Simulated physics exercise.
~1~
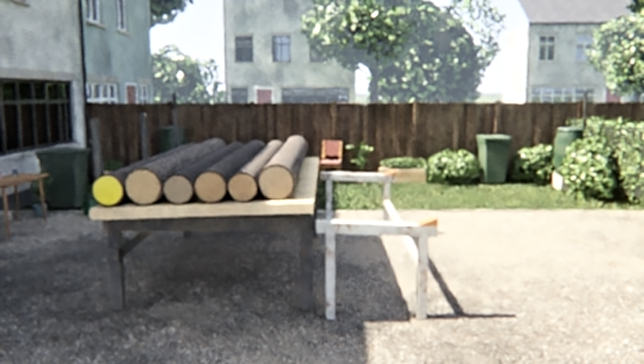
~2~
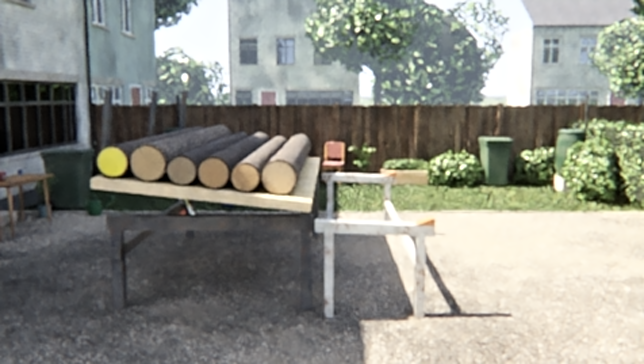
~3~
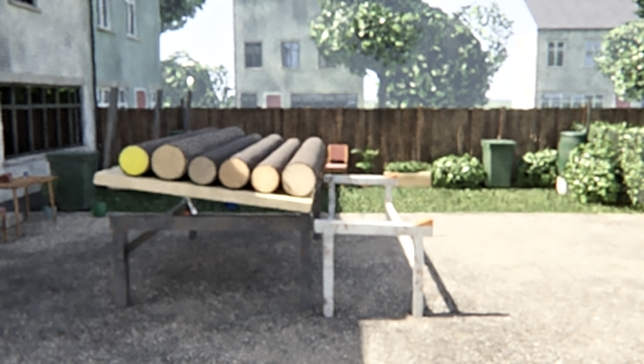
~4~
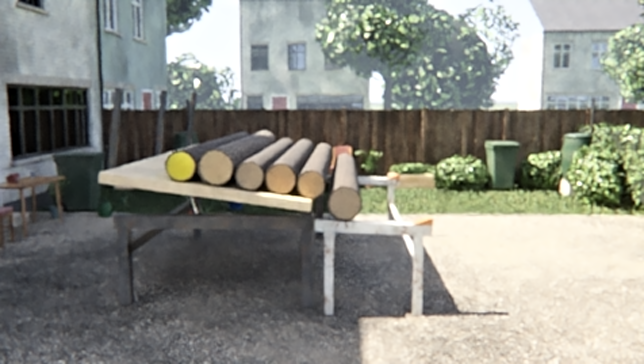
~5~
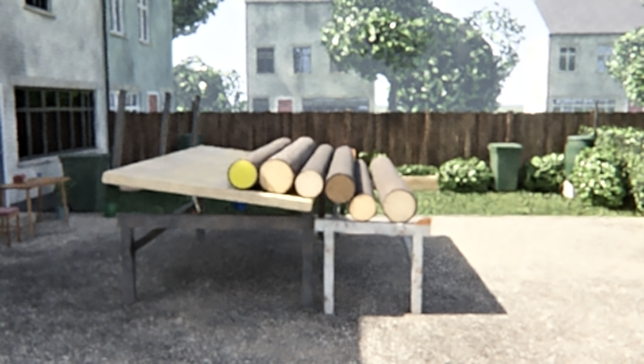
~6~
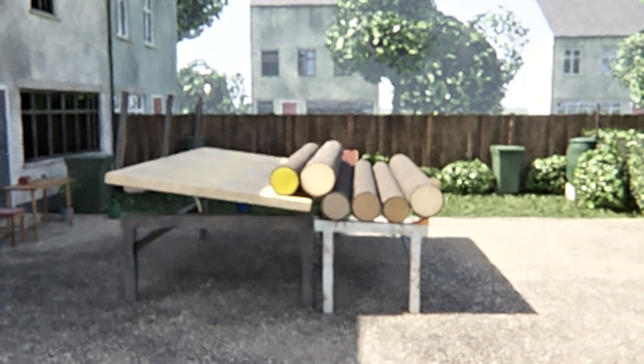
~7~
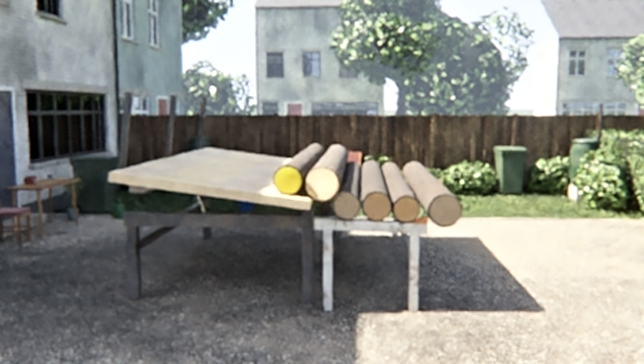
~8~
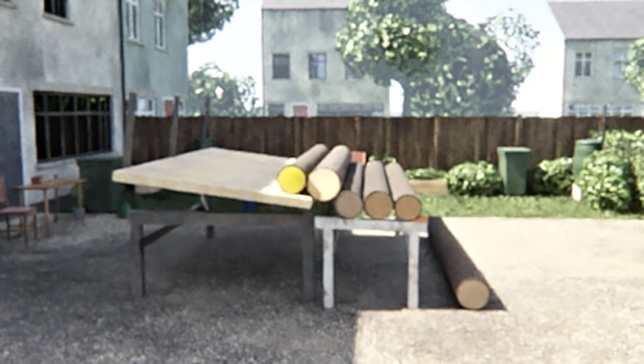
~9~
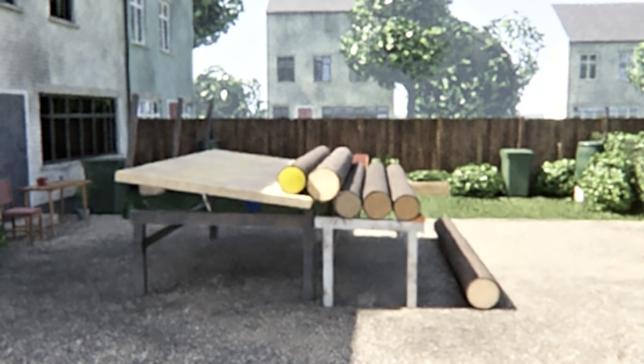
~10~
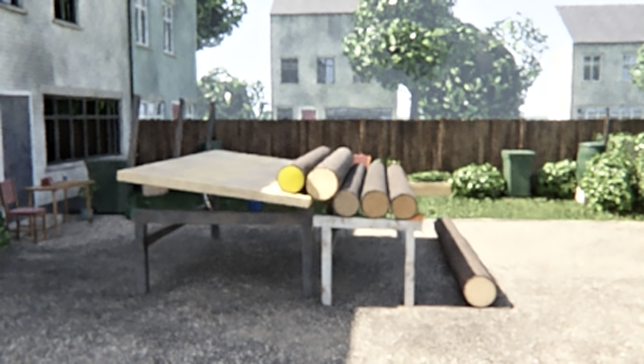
Six logs roll right off a tilting deck, one dropping to the ground, yellow staying aboard.
